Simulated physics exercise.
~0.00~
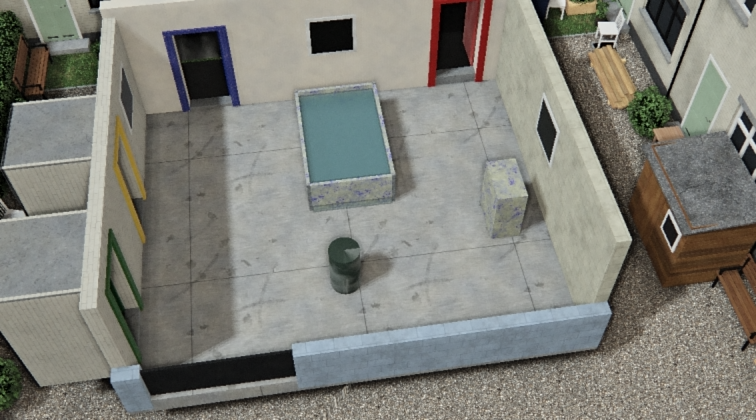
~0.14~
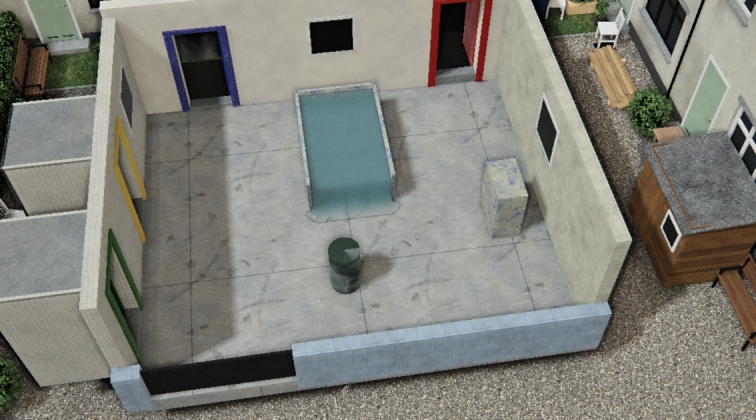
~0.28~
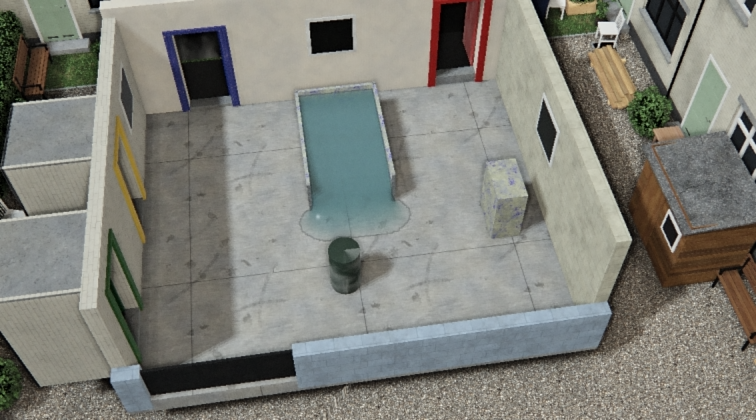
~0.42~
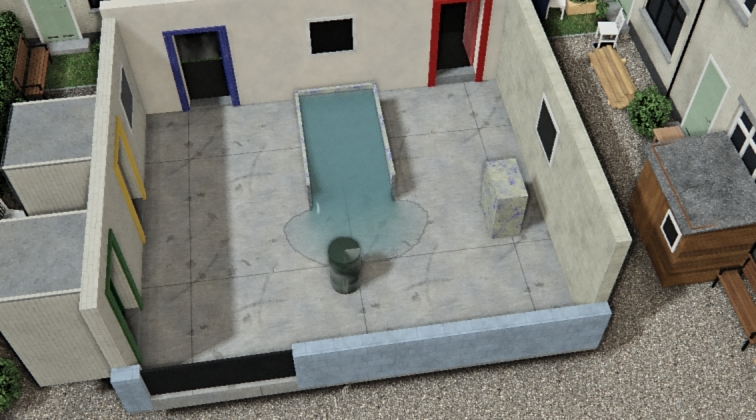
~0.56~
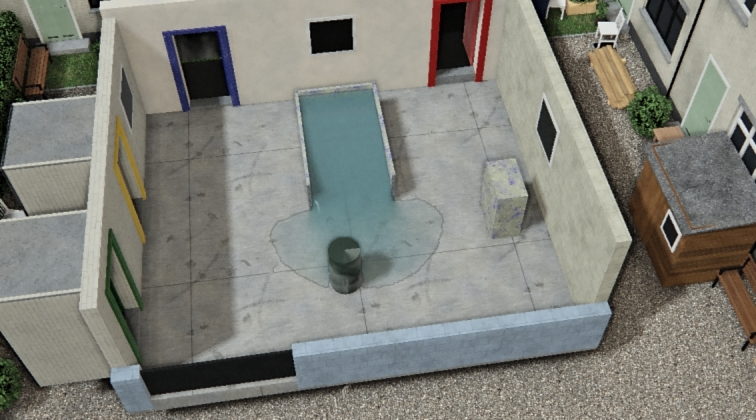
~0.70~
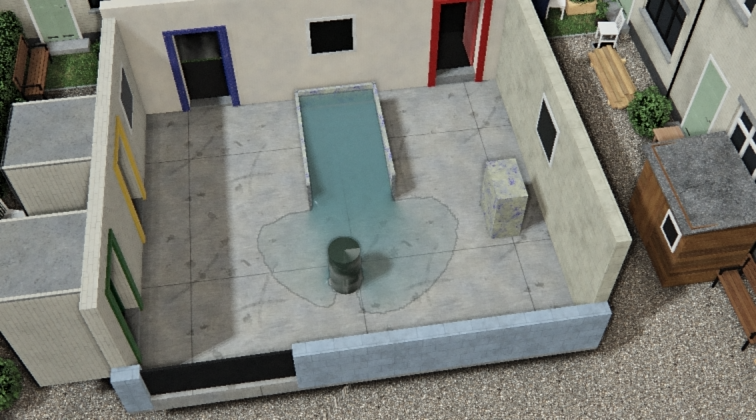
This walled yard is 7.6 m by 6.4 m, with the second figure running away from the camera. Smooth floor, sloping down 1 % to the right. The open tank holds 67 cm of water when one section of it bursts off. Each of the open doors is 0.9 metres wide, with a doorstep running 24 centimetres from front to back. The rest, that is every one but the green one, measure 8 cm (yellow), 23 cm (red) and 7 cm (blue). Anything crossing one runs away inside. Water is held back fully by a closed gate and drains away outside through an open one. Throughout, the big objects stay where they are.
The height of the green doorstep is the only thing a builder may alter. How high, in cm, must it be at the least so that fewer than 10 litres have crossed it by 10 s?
At least roughly 16 cm high.
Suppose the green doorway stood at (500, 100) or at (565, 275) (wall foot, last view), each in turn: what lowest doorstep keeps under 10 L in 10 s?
8.5 and 22 cm.
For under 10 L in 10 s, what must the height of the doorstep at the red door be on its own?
About 12.5 cm at red.
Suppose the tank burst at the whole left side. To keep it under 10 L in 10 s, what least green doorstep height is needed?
Near 8.5 cm.
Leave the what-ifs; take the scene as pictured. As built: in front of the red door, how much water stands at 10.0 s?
Depth: Near 9.0 cm.
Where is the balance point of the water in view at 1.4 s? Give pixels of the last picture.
Around (352, 197).
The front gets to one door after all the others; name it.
The answer is the blue door.
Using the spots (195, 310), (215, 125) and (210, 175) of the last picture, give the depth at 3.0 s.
Taking the spots in order: About 3, 0 and 0 centimetres.
After 1.4 s water covers 30 % of the floor, deepest (40 cm) near (351, 263); it has not reached the green door.
After 3.0 s water covers 45 % of the floor, deepest (42 cm) near (581, 329); 17 cm at the green door, 0 litres in over its 14 cm doorstep.
After 10.0 s water covers 100 % of the floor, deepest (13 cm) near (342, 103); 2 cm at the green door, 19 litres in over its 14 cm doorstep.
At the green door as built, the water arrived by 2.7 s and peaked near 19 cm at 3.8 s.
With a doorstep of 13 cm, 26 litres would have come in within the 10 s; with 17.5 cm, 6 litres. So under 10 litres takes about 16 cm.
